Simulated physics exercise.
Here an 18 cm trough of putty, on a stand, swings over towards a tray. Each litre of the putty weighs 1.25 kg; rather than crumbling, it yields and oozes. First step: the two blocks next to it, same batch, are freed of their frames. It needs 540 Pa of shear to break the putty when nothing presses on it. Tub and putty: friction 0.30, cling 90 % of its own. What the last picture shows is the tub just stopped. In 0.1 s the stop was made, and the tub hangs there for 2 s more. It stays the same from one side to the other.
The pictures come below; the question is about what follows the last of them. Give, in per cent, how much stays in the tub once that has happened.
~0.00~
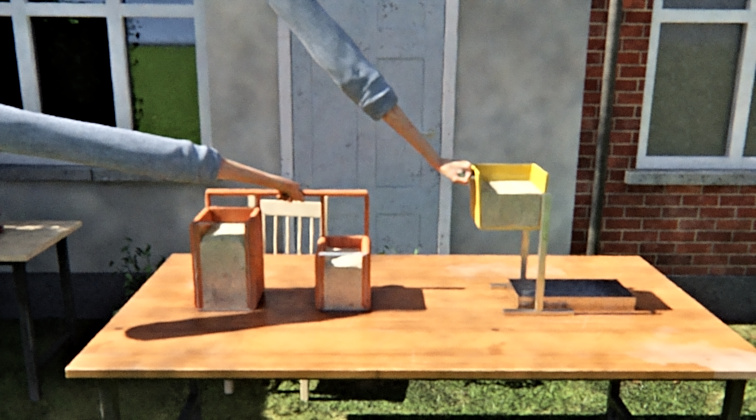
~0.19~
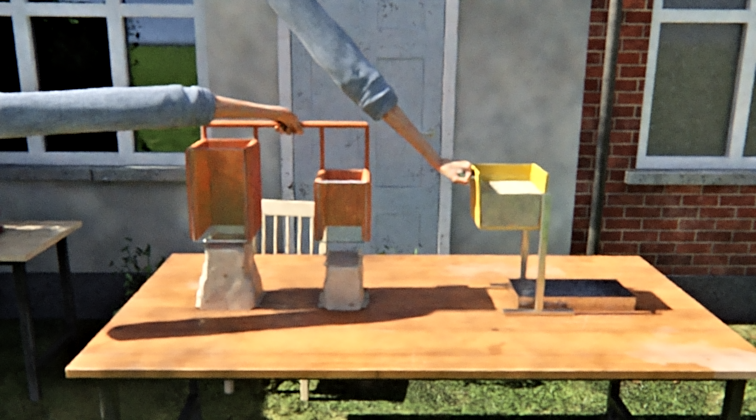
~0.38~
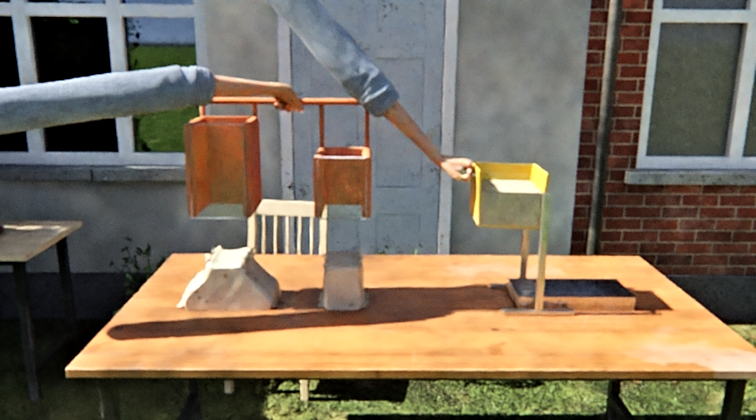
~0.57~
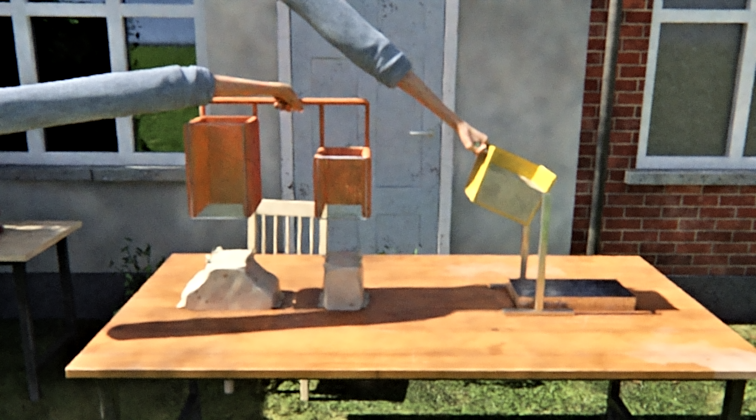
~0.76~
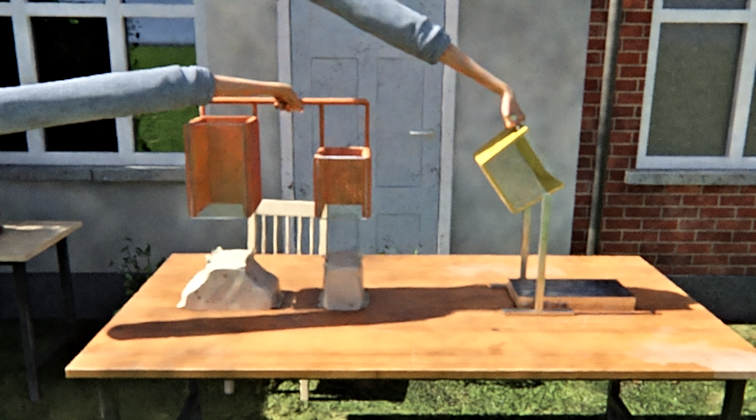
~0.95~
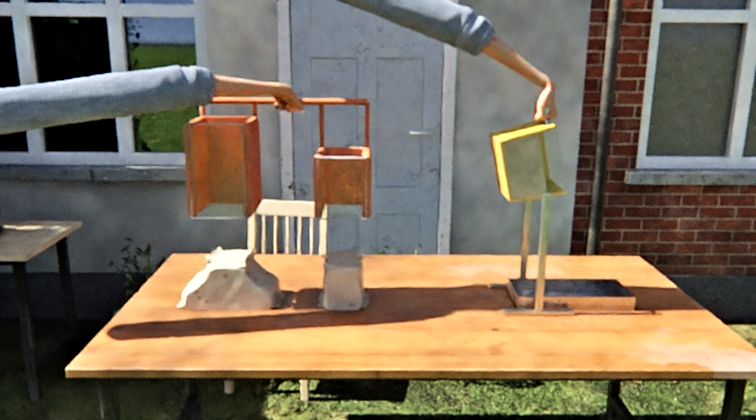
Roughly 100 out of 100.
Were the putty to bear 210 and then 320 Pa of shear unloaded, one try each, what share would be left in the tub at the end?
Respectively, close to 60 % and close to 85 %.
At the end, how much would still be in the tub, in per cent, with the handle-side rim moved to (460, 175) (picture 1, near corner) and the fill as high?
About 100 per cent.
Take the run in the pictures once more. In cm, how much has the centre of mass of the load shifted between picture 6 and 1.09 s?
The shift is near 0 cm.
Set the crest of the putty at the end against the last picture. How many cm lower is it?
About 0 cm.
After 1.09 s, the tub is at 77 degrees and holds 100 %.
After 1.26 s, the tub is at 77 degrees and holds 100 %.
After 1.43 s, the tub is at 77 degrees and holds 100 %.
After 1.60 s, the tub is at 77 degrees and holds 100 %.
After 2.95 s, the tub is at 77 degrees and holds 100 %.
